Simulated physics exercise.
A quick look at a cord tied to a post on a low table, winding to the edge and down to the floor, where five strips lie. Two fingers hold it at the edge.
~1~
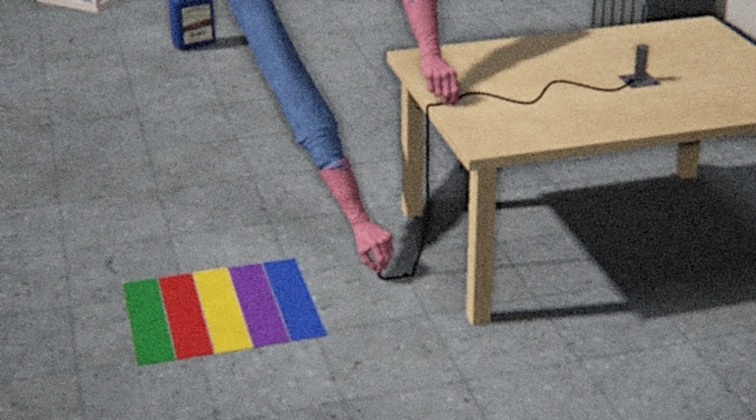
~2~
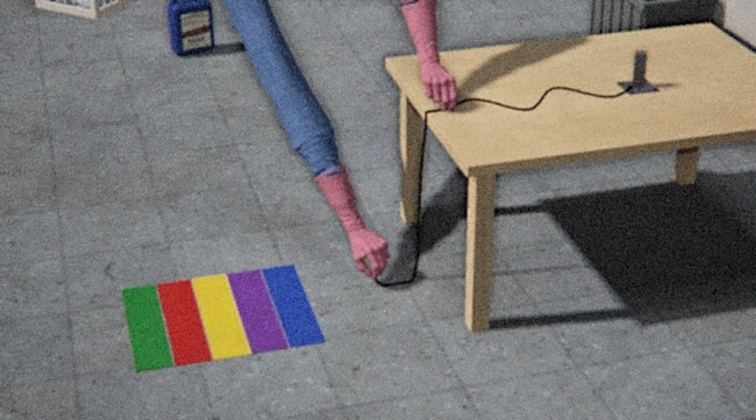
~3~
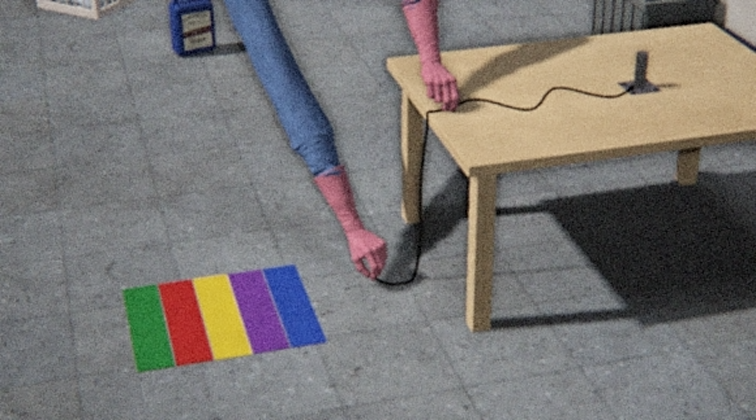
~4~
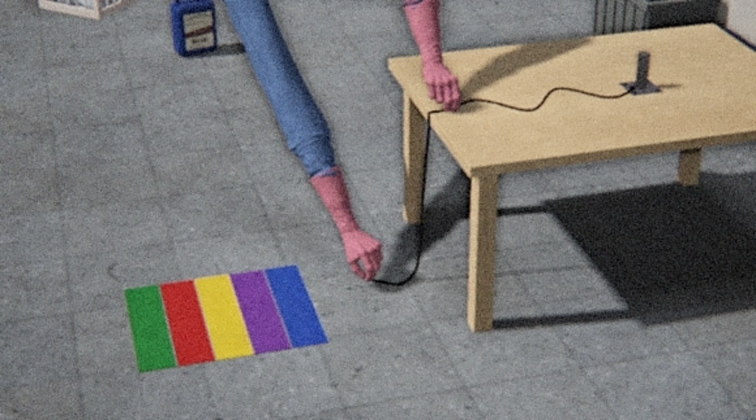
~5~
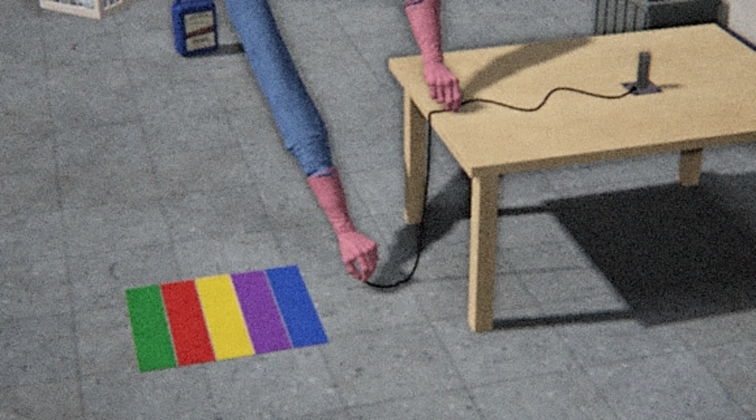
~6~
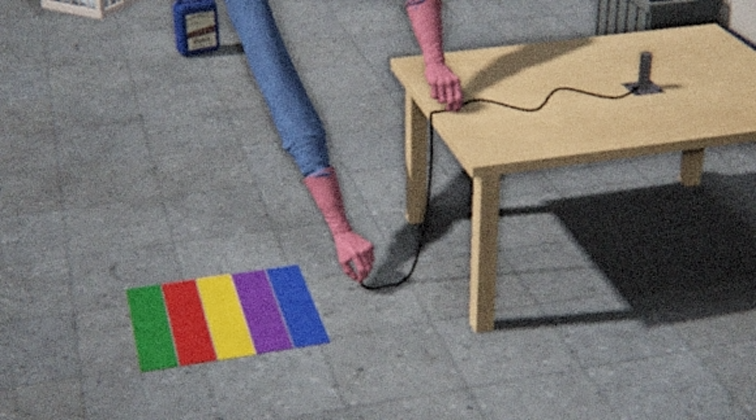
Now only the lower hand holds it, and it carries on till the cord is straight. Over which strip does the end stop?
Over red.
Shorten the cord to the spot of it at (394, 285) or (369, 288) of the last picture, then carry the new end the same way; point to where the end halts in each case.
The places are (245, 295) and (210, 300).
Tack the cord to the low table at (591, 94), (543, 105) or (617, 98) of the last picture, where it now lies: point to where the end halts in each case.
Near (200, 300), (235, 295) and (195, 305).
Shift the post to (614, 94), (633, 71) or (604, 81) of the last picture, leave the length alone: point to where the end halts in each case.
In that order: (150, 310), (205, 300) and (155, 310).
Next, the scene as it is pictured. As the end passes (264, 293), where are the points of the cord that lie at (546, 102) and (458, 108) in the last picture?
About (513, 103), and the other about (427, 145).
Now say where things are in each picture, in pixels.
End (377, 269); blue (304, 323); purple (267, 329); yellow (229, 335); red (192, 341); green (153, 347), in the first picture.
End (372, 276); cord through (608, 97) (544, 96) (487, 101) (426, 123) (420, 197) (416, 266), in the second picture.
End (371, 276), in the third picture.
End (366, 278); cord through (611, 98) (547, 96) (490, 102) (429, 124) (423, 197) (417, 266), in the fourth picture.
End (362, 278), in the fifth picture.
End (358, 279); cord through (613, 98) (549, 96) (492, 102) (432, 124) (428, 197) (414, 267), in the sixth picture.
Early on, end near (264, 293); over purple.
Midway, end near (217, 300); over yellow.
At the end of the slack, end near (188, 304); over red. The end stops over the red strip.
